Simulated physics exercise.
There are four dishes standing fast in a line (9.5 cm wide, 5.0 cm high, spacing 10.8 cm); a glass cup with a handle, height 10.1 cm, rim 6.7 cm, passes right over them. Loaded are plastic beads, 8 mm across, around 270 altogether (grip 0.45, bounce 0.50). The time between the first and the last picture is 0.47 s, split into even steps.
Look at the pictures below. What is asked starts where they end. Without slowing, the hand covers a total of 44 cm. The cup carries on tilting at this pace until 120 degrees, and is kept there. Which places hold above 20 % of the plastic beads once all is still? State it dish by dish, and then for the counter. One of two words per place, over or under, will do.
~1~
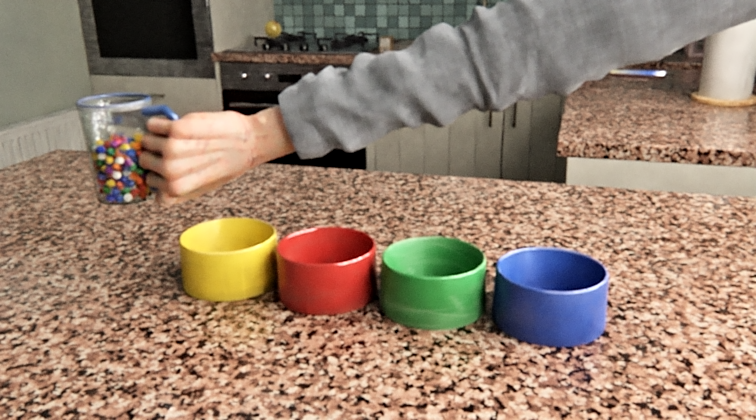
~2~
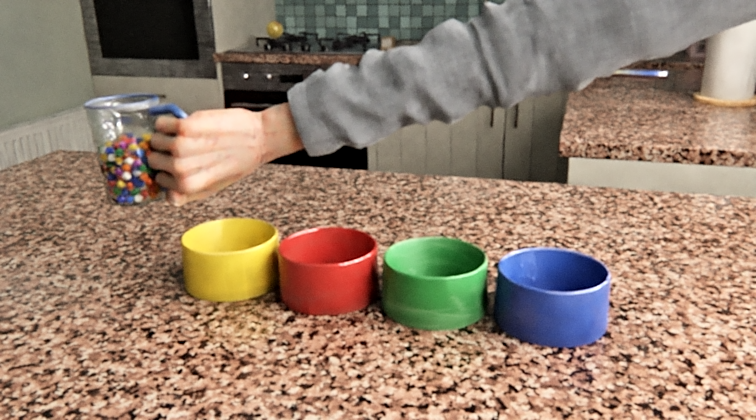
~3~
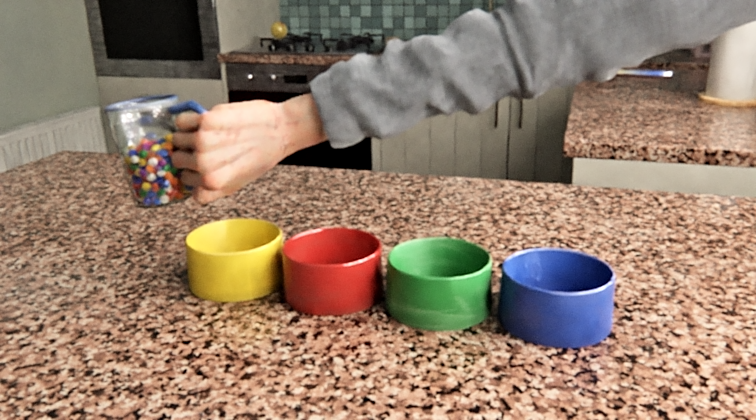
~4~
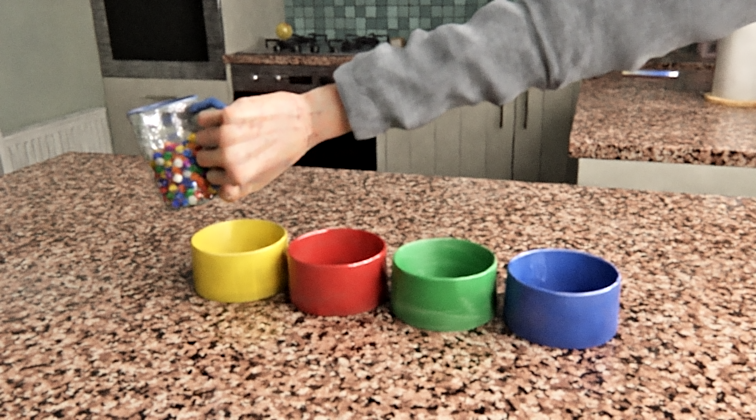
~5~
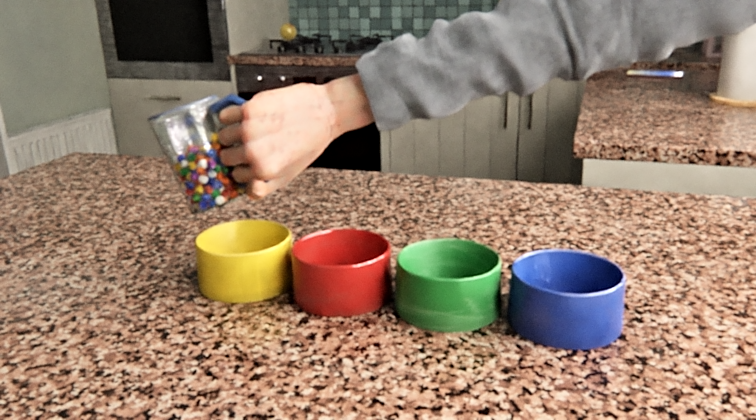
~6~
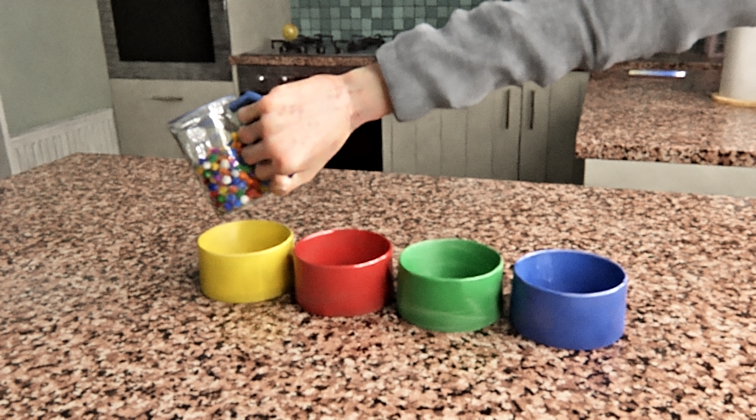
Outcome: Red: Gets a fifth at most. Blue: Gets a fifth at most. Green: Gets more than a fifth. Yellow: Gets a fifth at most. Counter: Gets more than a fifth.
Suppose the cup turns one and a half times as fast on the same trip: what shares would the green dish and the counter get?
Green 70; counter 10.
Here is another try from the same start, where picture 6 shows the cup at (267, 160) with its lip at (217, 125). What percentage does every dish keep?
It'd finish with red at 0, blue at 10, green at 50 and yellow at 0.
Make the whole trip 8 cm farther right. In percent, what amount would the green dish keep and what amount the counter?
Green 0, counter 0.
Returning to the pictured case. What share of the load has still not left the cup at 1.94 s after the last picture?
About 10 percent of the load.
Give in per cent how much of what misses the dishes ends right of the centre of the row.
It's close to 100 in a hundred.
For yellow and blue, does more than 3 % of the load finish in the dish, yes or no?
Well, yellow gets a cross and blue gets a tick.
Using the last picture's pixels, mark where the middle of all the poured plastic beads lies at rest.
Roughly (470, 299).
Then, 0.81 s after the last picture, tilt 68 degrees; cup holds 100 %.
Then, 1.34 s after the last picture, tilt 98 degrees; cup holds 100 %.
Then, 1.94 s after the last picture, tilt 120 degrees; cup holds 10 %, blue 10 %, green 40 %.
In the end, red 0 %, blue 10 %, green 45 %, yellow 0 %, counter 45 %.
